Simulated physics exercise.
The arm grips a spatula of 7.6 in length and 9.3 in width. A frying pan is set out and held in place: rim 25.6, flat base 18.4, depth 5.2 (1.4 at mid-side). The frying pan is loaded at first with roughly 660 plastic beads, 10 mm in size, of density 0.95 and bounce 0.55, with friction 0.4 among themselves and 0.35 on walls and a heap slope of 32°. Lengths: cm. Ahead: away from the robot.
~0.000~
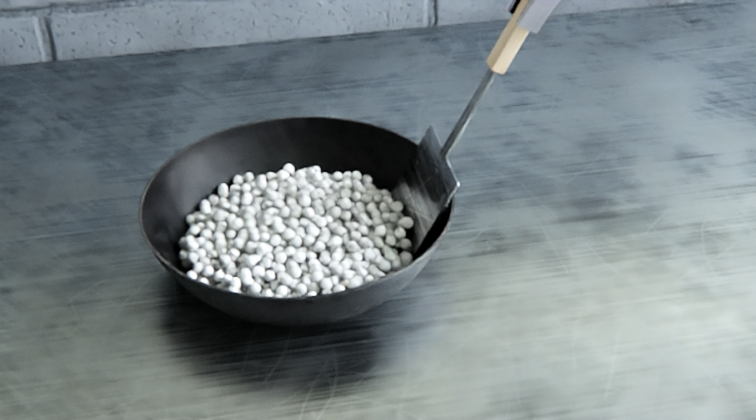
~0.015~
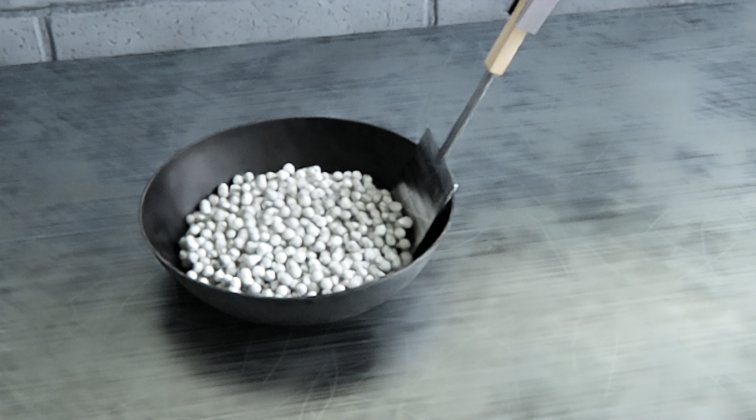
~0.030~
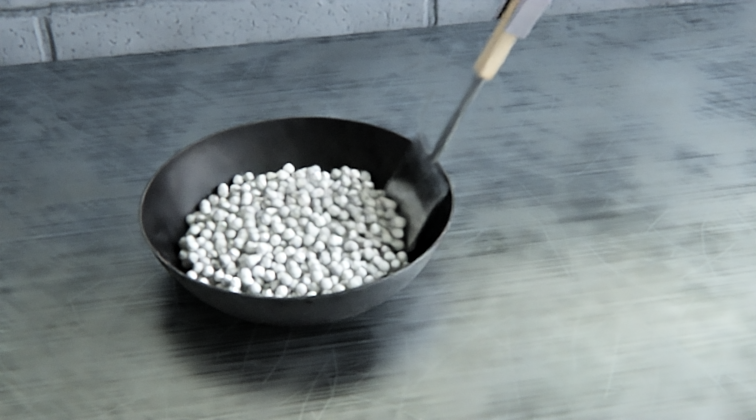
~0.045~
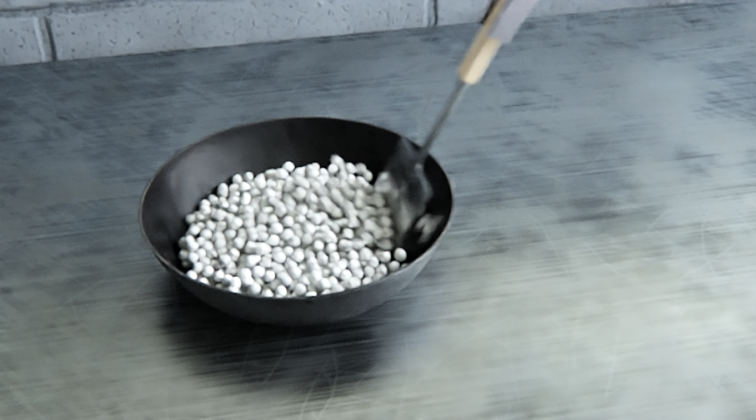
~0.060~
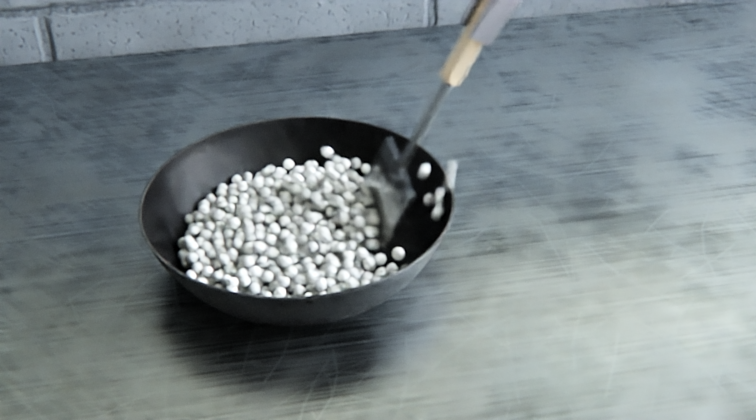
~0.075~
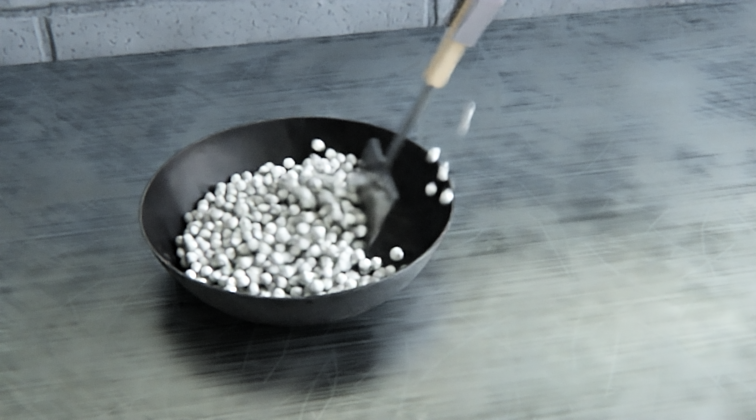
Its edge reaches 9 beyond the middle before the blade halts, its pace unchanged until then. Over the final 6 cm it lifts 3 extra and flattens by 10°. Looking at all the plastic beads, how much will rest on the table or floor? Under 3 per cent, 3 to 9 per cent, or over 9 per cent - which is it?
It is over 9 per cent.
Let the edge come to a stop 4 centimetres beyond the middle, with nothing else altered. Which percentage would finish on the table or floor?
Then roughly 0 percent would finish on the table or floor.
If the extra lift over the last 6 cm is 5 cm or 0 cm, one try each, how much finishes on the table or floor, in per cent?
Try one gives about 20 in a hundred, try two about 25 in a hundred.
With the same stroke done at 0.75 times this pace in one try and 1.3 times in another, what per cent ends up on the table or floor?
The two tries give about 20 and 30 in a hundred.
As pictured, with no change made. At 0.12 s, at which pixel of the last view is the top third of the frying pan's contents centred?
(283, 221).
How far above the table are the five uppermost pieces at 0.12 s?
Roughly 13 centimetres.
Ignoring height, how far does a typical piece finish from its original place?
Near 4 cm, measured level.
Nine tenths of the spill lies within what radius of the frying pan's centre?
Roughly 50 cm.
After 0.12 s, sloping 63°, highest piece 26 above the table; 651 in the frying pan, 4 on the blade or in flight.
After 0.17 s, sloping 60°, highest piece 37 above the table; 651 in the frying pan, 4 on the blade or in flight.
After 0.39 s, sloping 53°, highest piece 58 above the table; 497 in the frying pan, 101 on the table or floor, 57 on the blade or in flight.
After 1.44 s, sloping 53°, highest piece 4 above the table; 497 in the frying pan, 158 on the table or floor.
In the end, 497 in the frying pan, 158 on the table or floor. That is 24 % on the table or floor.
